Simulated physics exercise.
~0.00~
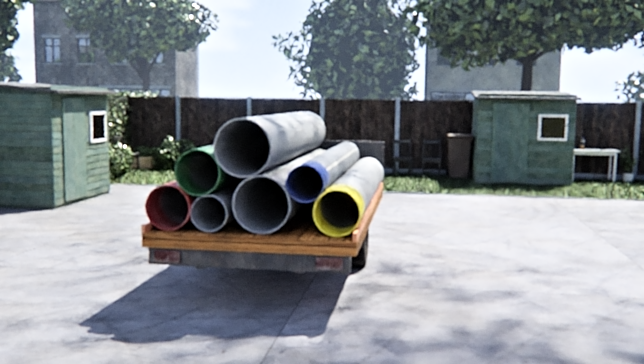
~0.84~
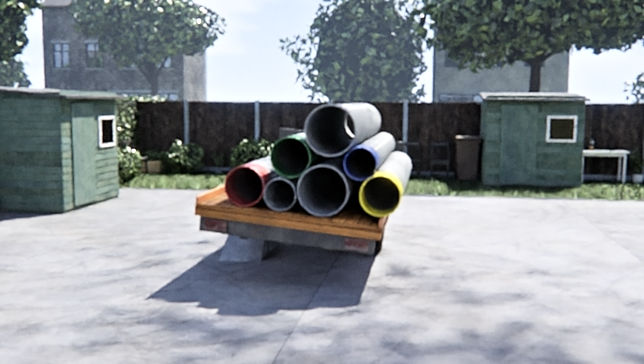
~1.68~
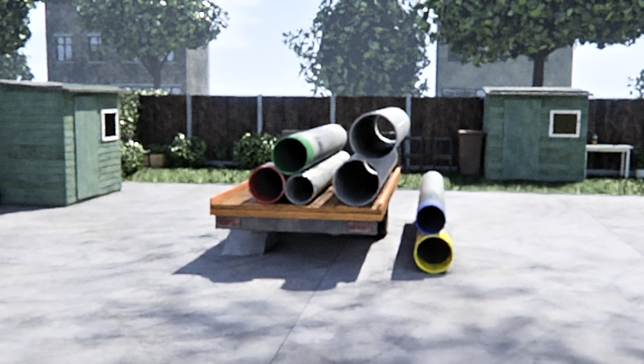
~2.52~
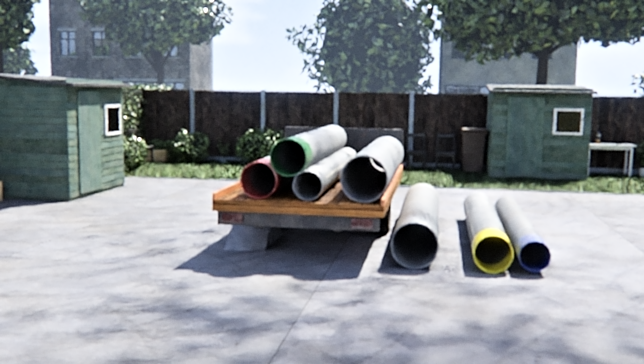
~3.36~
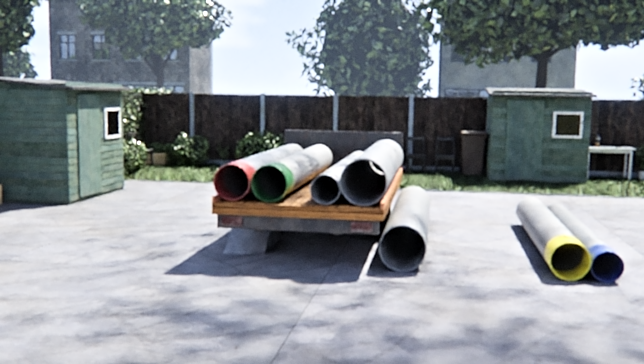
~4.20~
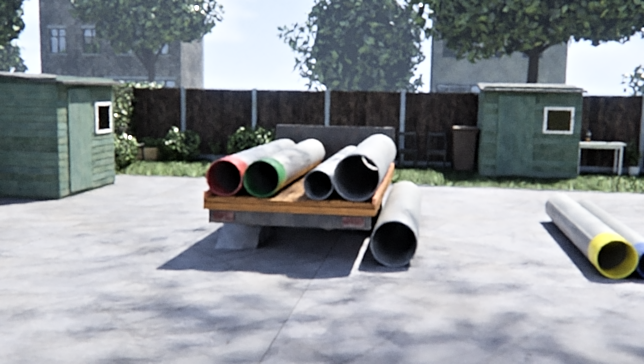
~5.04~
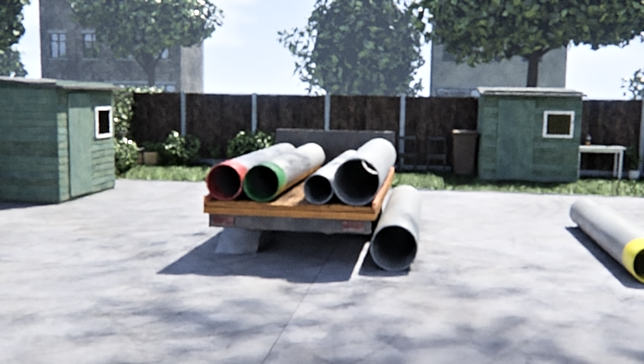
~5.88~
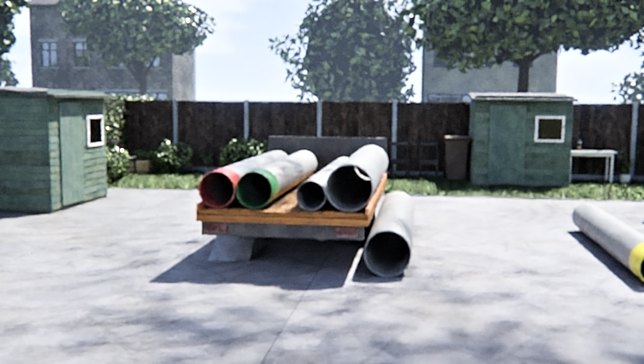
In a paved yard with green sheds, a low trailer stacked with pipes tilted, and the yellow and blue ones tumbled off the right side and rolled away; a grey one dropped beside the trailer, while red and green settled on board.
